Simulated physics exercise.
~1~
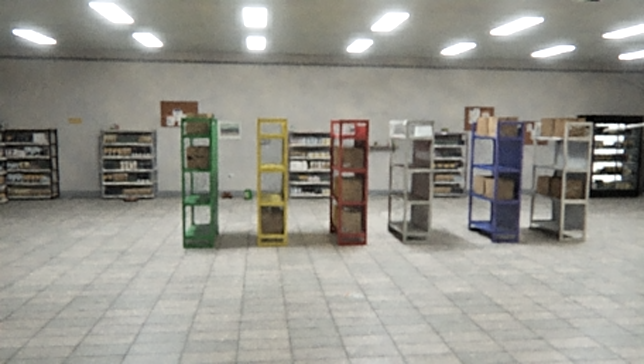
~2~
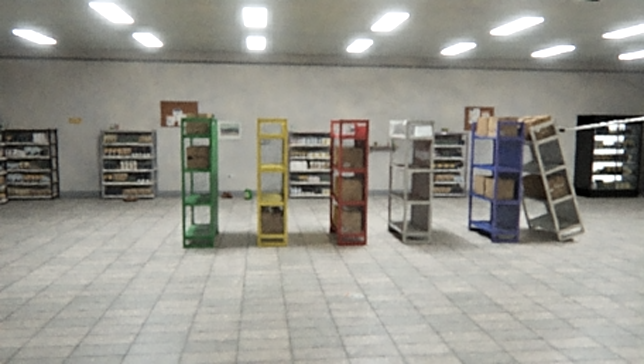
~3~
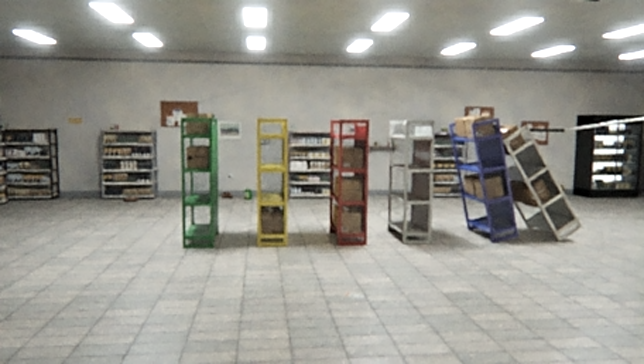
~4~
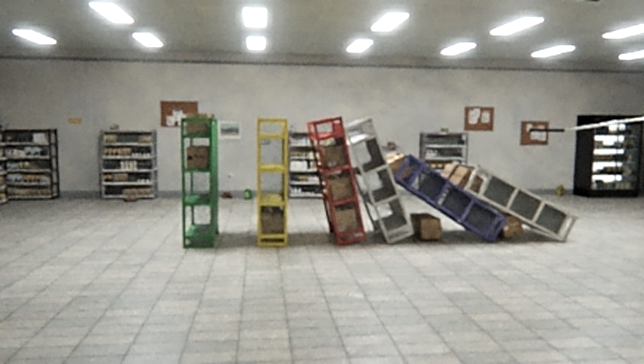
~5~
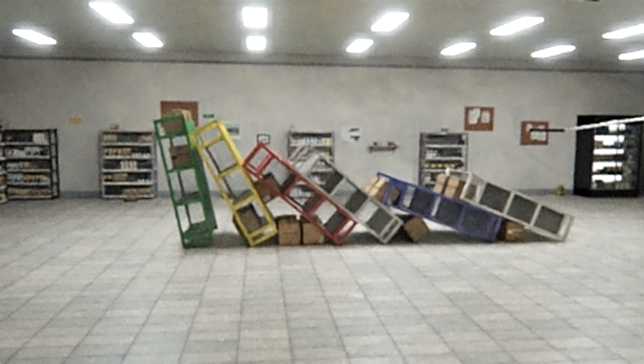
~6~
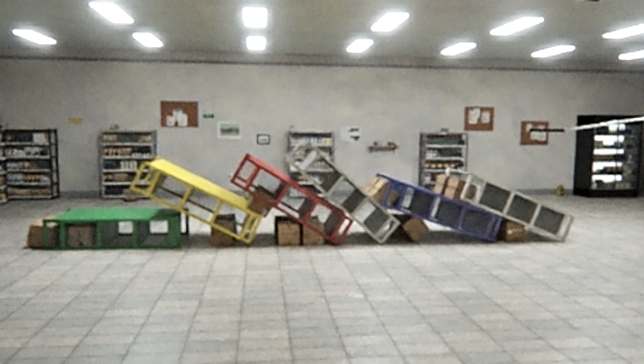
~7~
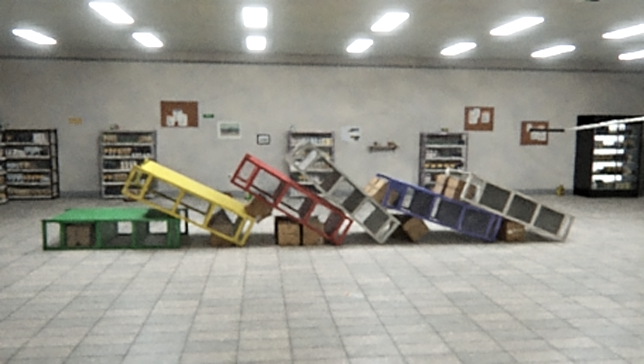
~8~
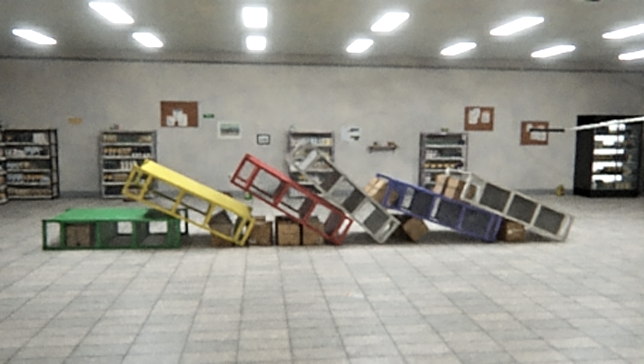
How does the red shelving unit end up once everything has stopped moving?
It topples to the left and ends up tilted well over, resting among the other fallen units.
